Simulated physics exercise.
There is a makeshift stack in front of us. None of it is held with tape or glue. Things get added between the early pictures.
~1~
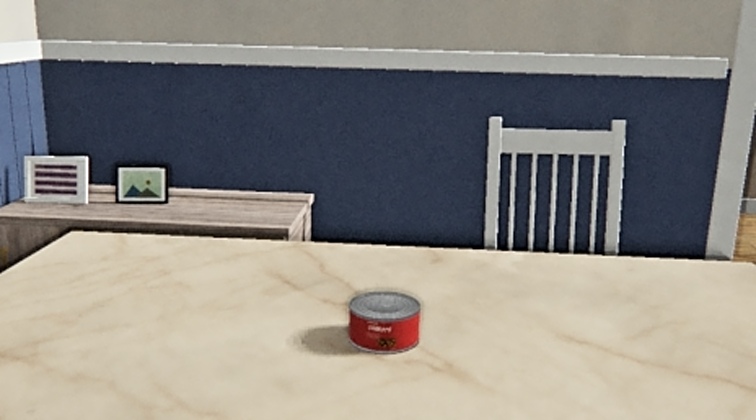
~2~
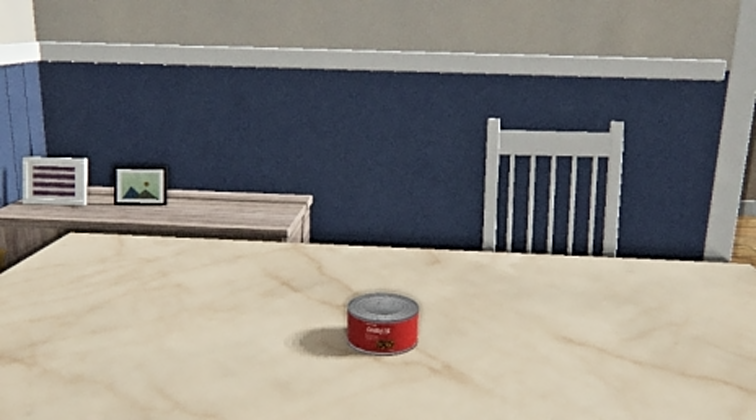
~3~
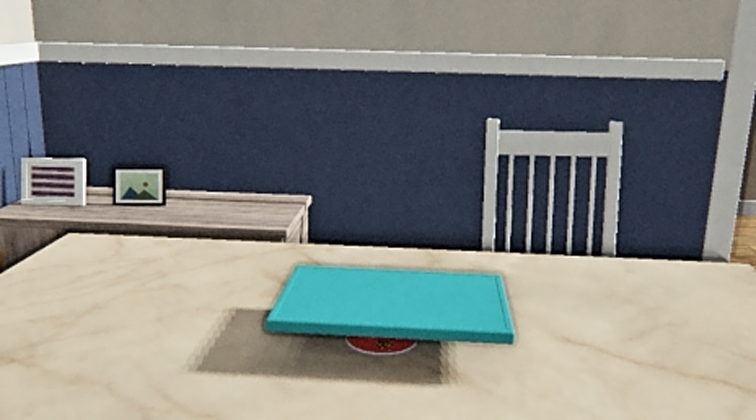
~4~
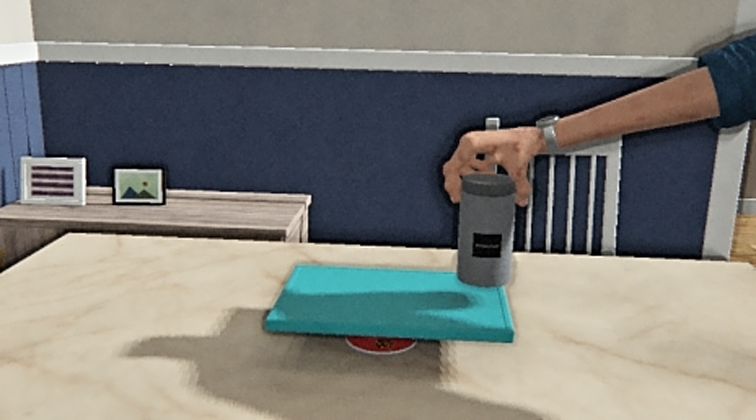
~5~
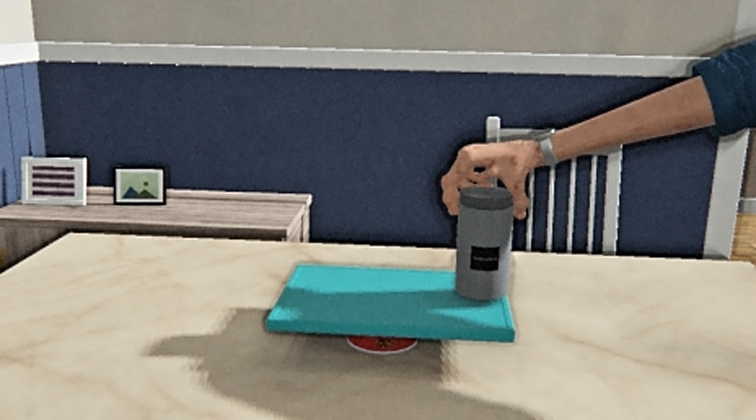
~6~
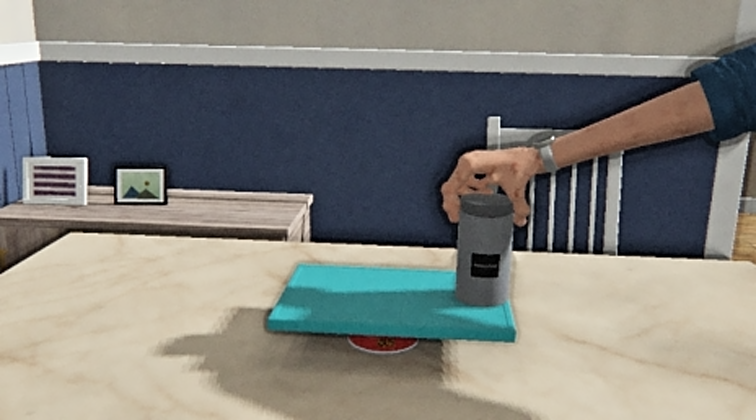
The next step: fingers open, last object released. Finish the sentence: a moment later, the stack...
It topples.
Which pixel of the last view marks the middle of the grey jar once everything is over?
End spot: Near (591, 330).
Then, 0.30 s on from there, grey jar now fallen; turquoise lid turned 27° from how it was put.
Then, 0.50 s on from there, turquoise lid turned 8° from how it was put.
Then, 0.60 s on from there, things are still on the move.
In the end, fallen, grey jar; the other 2 unmoved. At the end, from the last picture's camera, grey jar near (591, 330). The stack comes apart.
